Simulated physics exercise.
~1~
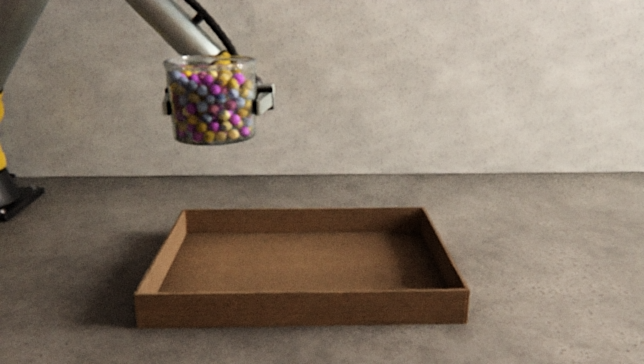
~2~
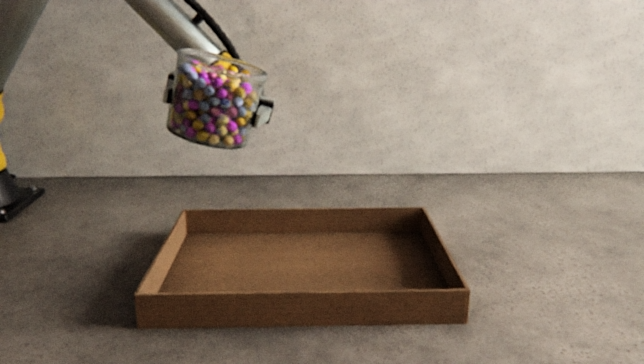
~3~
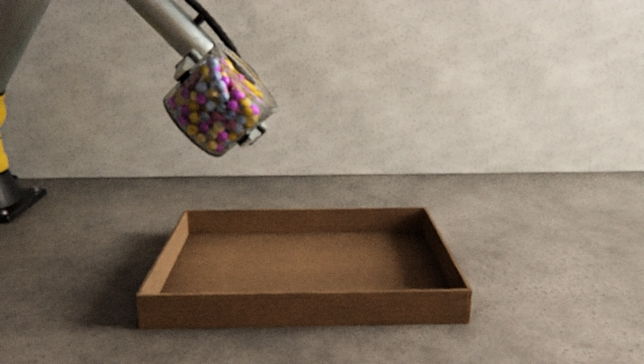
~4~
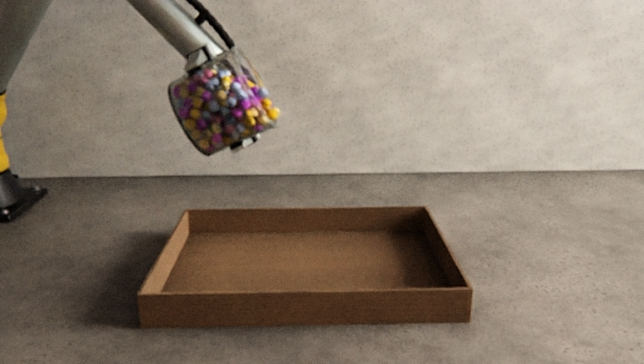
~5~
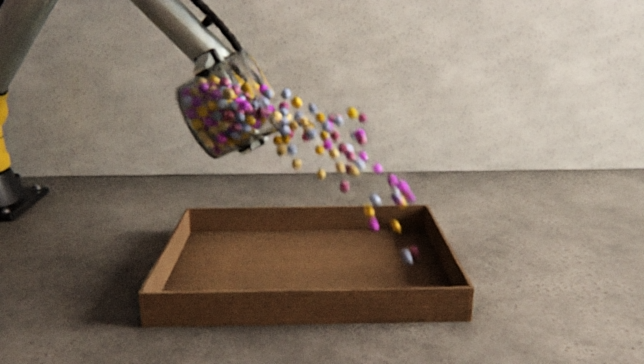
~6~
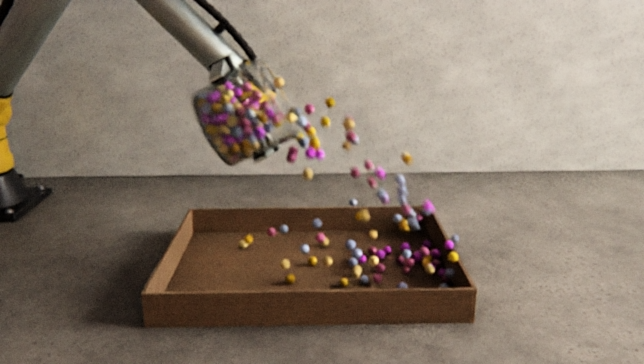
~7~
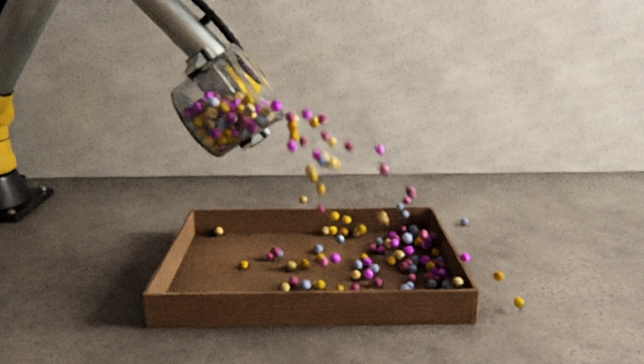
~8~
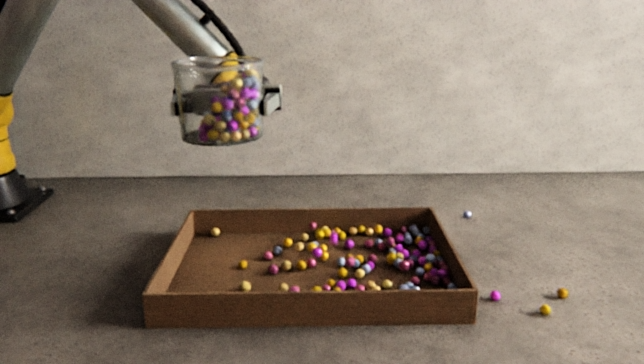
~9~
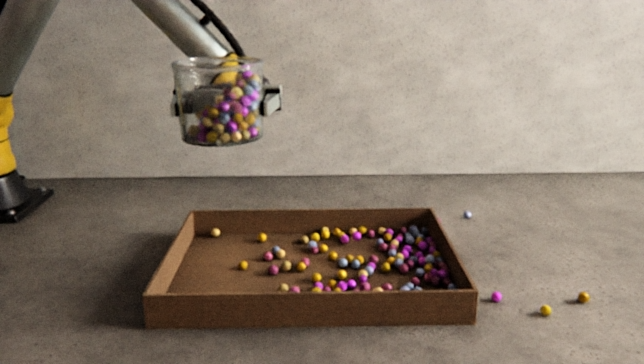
Colorful round sweets spilled from a clear beaker as a robot arm tipped it to the right over a shallow brown tray, then turned it upright still about half full, leaving many sweets in the tray and a few on the table.
